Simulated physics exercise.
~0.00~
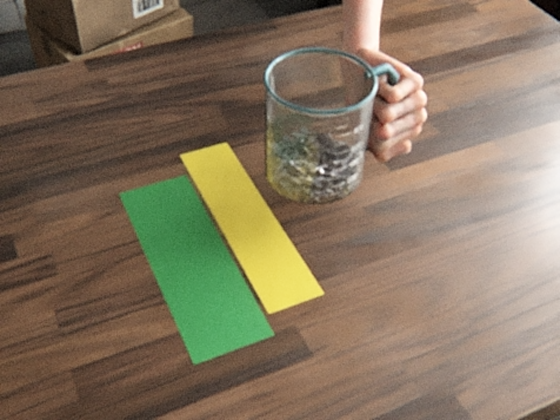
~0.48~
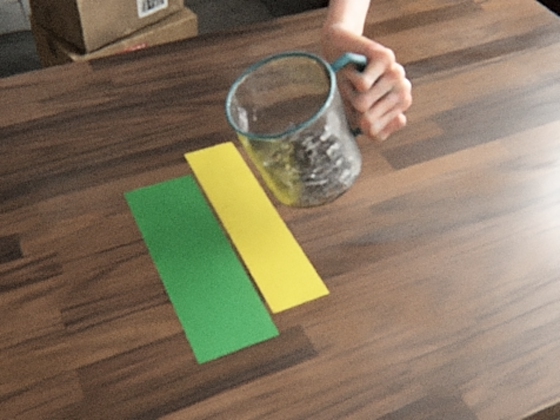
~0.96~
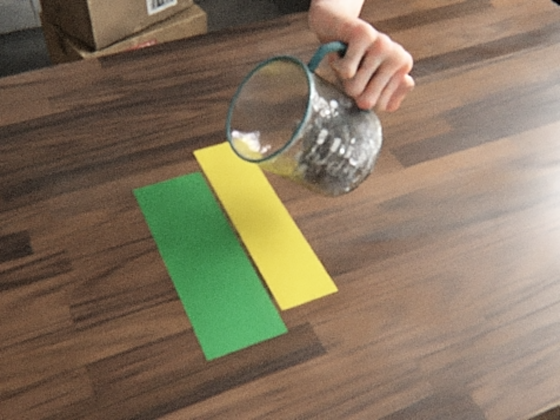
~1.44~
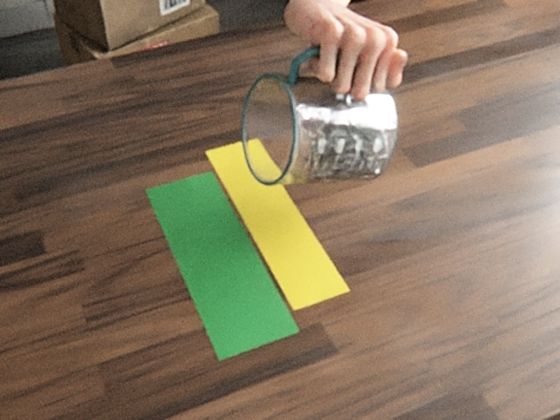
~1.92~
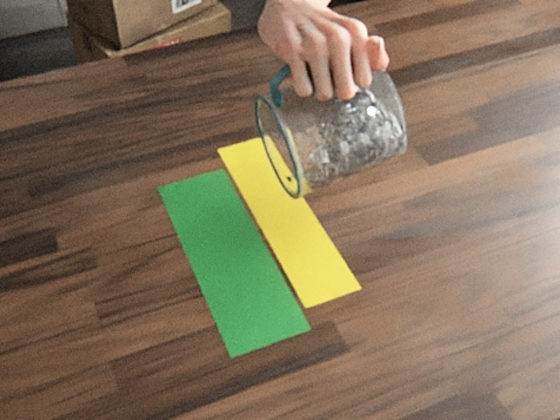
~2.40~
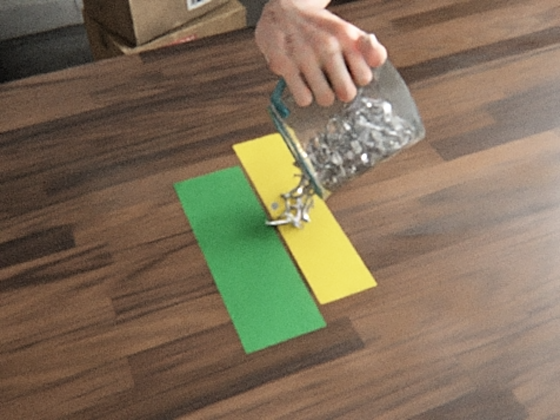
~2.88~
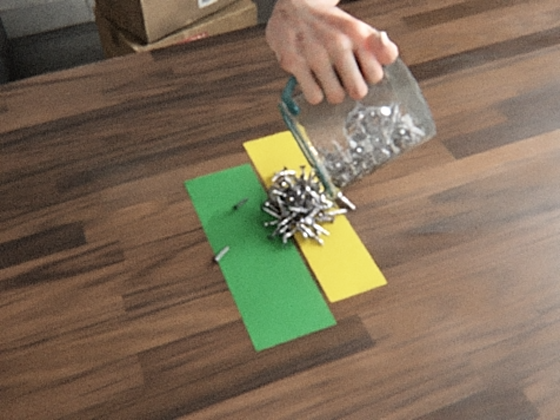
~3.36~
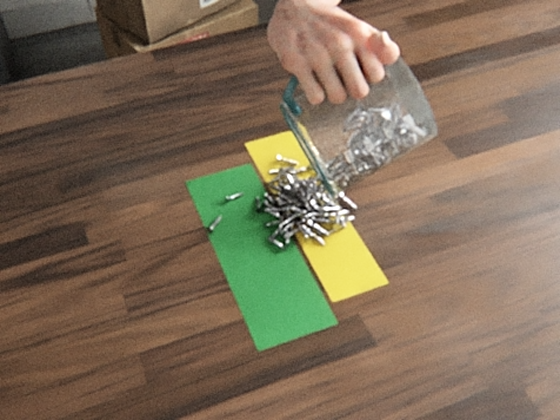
At the start, a hand holds a clear jug of small metal screws upright on a wooden table, beside a green mat and a yellow mat lying next to each other. The hand lifts the jug and tips it to the left over the yellow mat until it lies on its side in the air, with nothing falling yet. Tilted further, it begins to spill screws from its rim. They pile up mostly on the yellow mat, and a few land on the green one. At the end, the hand still holds the tilted jug, with many screws left inside.
